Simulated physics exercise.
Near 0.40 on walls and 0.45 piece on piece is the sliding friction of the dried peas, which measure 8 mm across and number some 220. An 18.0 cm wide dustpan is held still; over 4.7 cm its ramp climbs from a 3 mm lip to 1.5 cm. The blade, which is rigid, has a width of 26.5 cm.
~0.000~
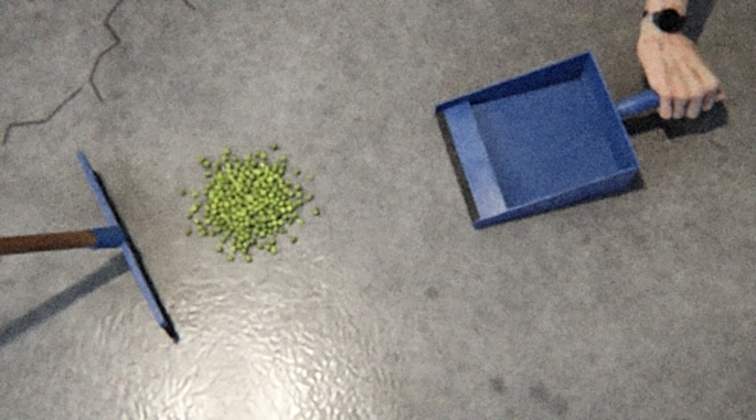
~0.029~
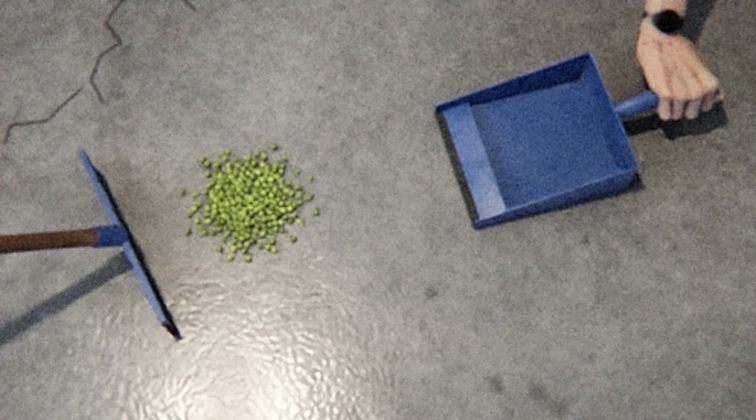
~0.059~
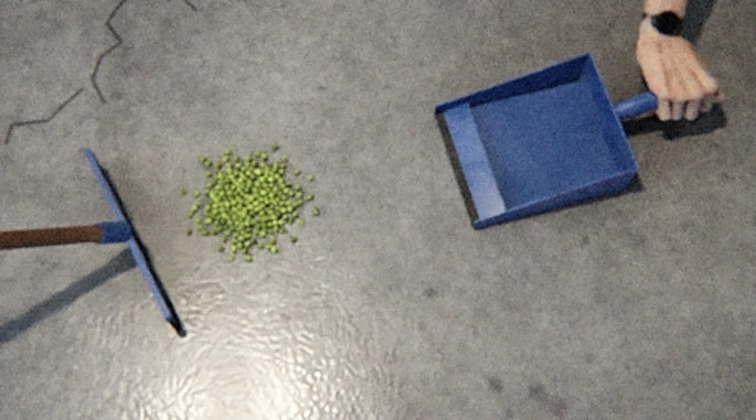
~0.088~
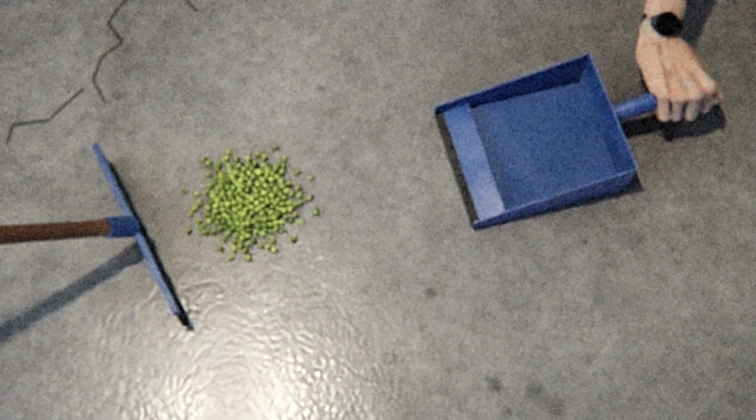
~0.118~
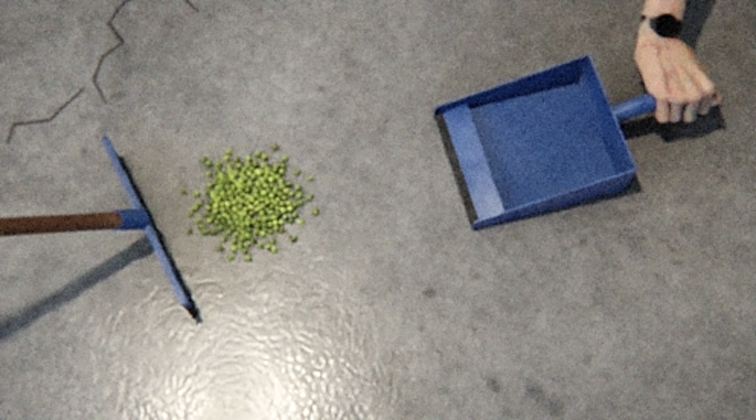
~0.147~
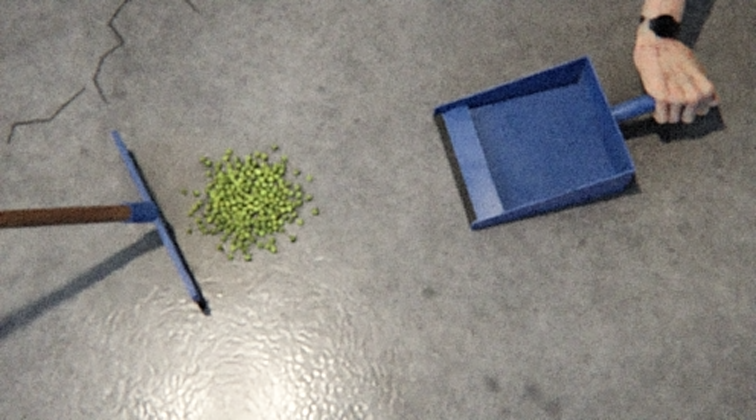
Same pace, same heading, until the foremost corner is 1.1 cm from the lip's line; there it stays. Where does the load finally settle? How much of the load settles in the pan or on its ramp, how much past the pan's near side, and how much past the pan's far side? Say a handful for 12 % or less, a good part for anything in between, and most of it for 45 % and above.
I would say pan: A handful; near side: A handful; far side: Most of it.
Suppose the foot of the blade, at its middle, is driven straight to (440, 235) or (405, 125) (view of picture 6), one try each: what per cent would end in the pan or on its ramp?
Roughly 0 % and 15 %.
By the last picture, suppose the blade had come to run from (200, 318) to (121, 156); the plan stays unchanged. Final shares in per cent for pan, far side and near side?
Pan 0, far 30, near 5.
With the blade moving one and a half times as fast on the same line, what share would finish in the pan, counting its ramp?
Then near 5 in a hundred.
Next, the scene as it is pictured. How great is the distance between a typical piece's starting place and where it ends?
Some 36 cm.
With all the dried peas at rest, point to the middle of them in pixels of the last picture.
I'd put it at about (423, 67).
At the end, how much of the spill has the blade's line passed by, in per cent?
Roughly 25 per cent.
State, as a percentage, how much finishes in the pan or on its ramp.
Result: Roughly 5 %.
After 0.52 s, middle of the blade 23 cm from the lip; 0 % over the lip, far side 35 %, near side 0 %.
After 0.78 s, middle of the blade 11 cm from the lip; 0 % over the lip, far side 55 %, near side 0 %.
After 1.14 s, middle of the blade 4 cm from the lip; 5 % over the lip, far side 65 %, near side 0 %.
In the end, at 2.0 s, pan 5 %, near side 0 %, far side 65 %, in front of the lip or behind the blade 30 %.
